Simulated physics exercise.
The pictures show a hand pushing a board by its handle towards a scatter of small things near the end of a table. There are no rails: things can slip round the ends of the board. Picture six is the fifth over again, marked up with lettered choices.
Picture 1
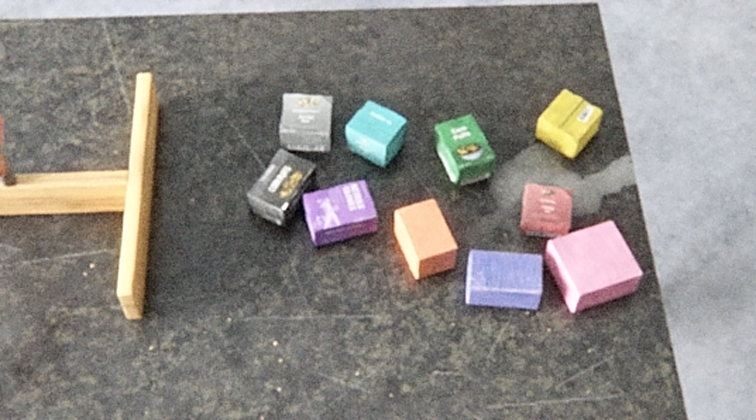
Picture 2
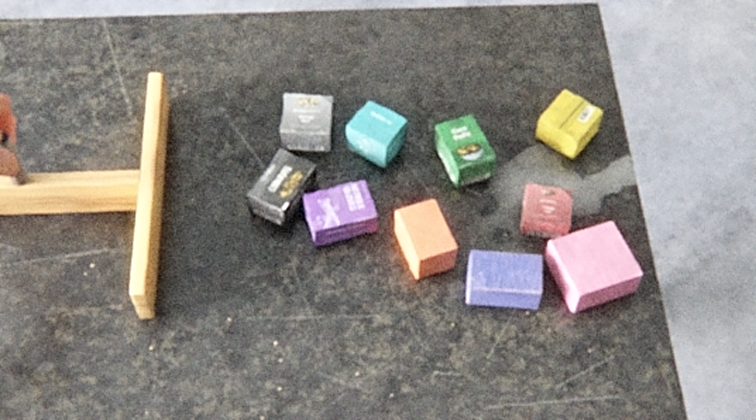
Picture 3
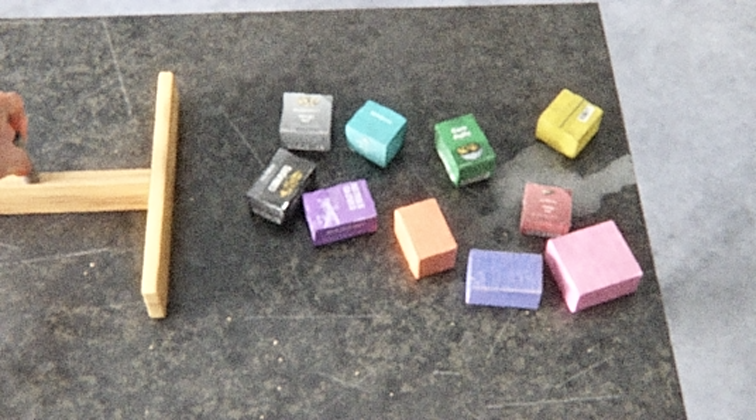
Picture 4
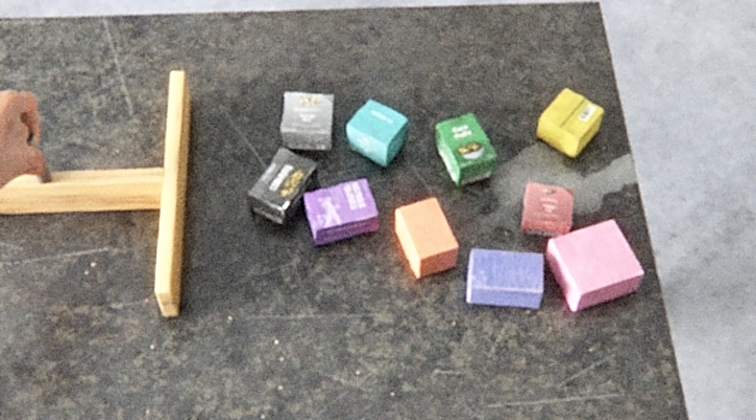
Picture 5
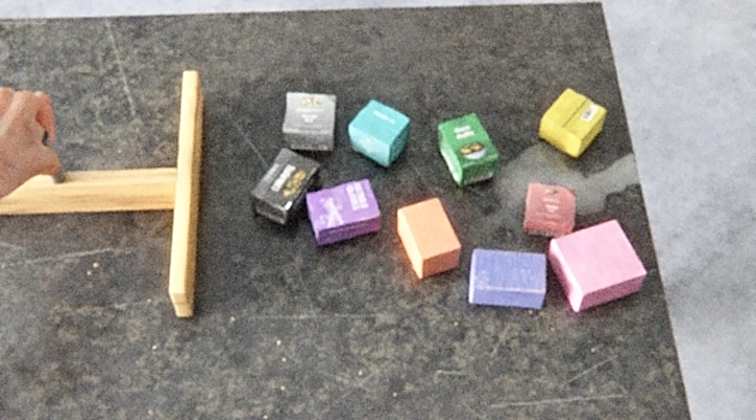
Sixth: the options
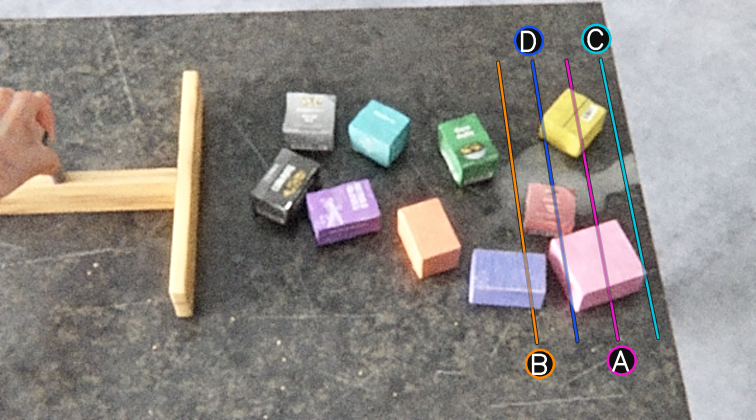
A dark, scratched tabletop is seen from above at a slight angle, with pale grey floor beyond its right edge. Small boxes and blocks in grey, black, teal, purple, green, orange, blue, red, yellow and pink lie scattered across the middle and right. From the left, a hand pushes a wooden T-shaped board slowly rightward, narrowing the gap to the objects, which stay essentially still.
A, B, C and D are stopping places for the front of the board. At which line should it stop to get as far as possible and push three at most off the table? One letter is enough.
The farthest such stop is D.
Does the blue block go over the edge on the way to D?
No.
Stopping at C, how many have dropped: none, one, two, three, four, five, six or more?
By then, six or more.
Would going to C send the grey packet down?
By then, yes.
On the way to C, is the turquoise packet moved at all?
By then, yes.
On the copy, A at (590, 189); B at (516, 191); C at (627, 187); D at (553, 190).
On D. First, board (318, 170); grey packet (349, 121); turquoise packet (405, 131).
Then, board (450, 165); yellow box (577, 123); green packet (530, 161).
Finally, board (553, 162); yellow box over the edge; pink block over the edge; two fallen.
By contrast, A drops five; B is within the limit but short; C drops nine.
